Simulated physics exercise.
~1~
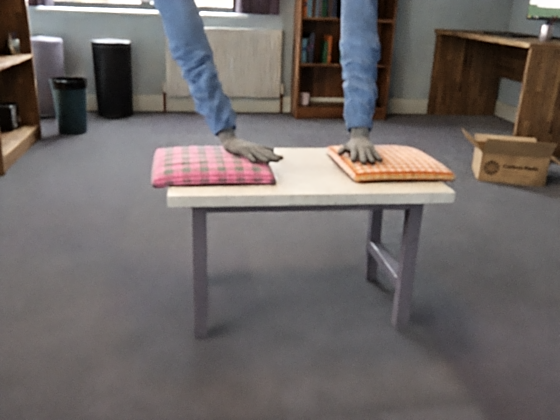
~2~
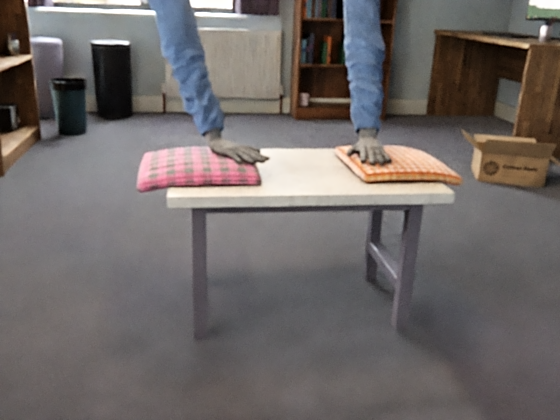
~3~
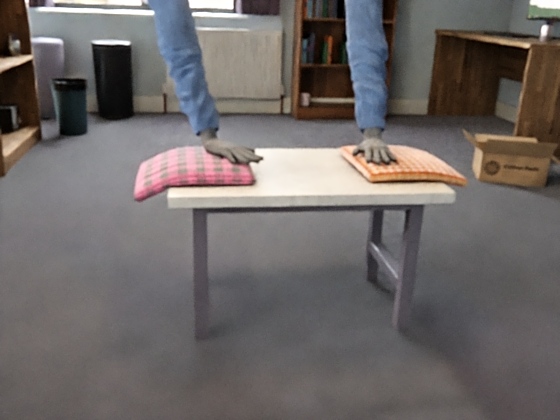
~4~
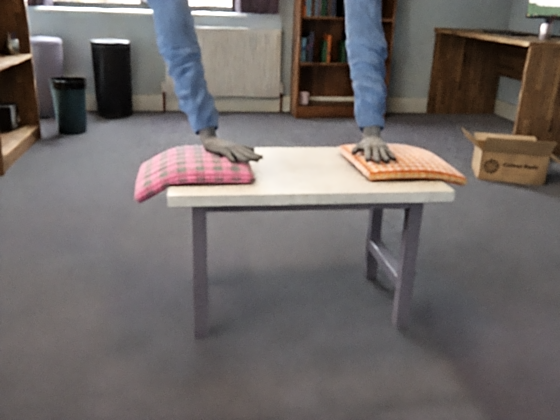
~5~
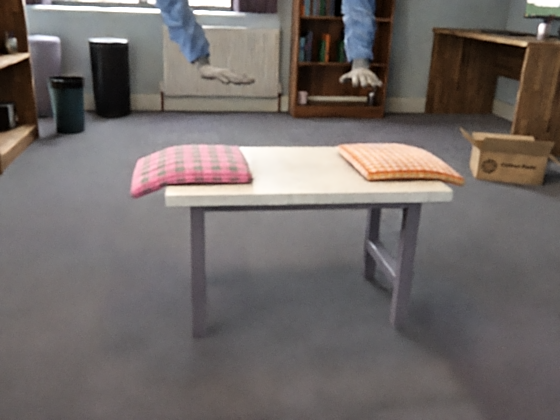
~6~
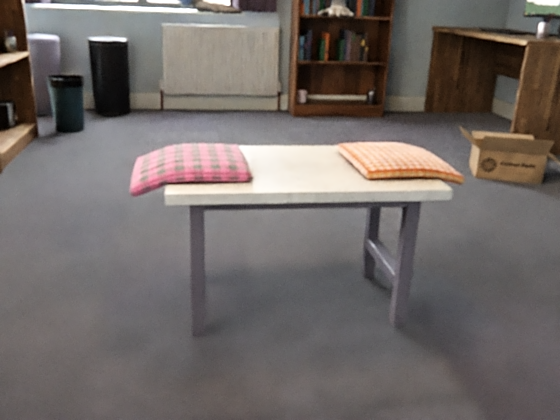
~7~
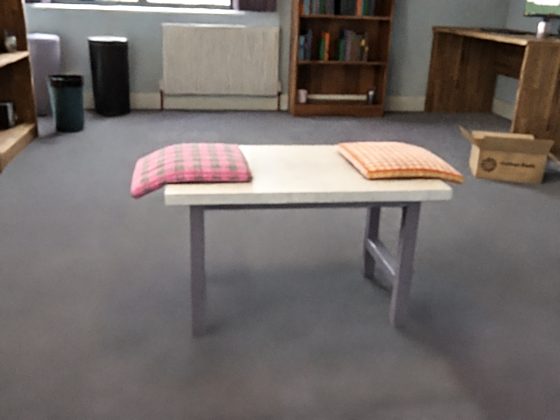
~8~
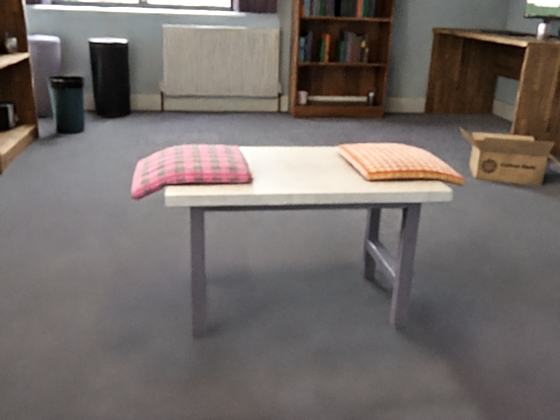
Hands sliding a pink cushion left and an orange cushion right on a low table, then withdrawing as both stay put.
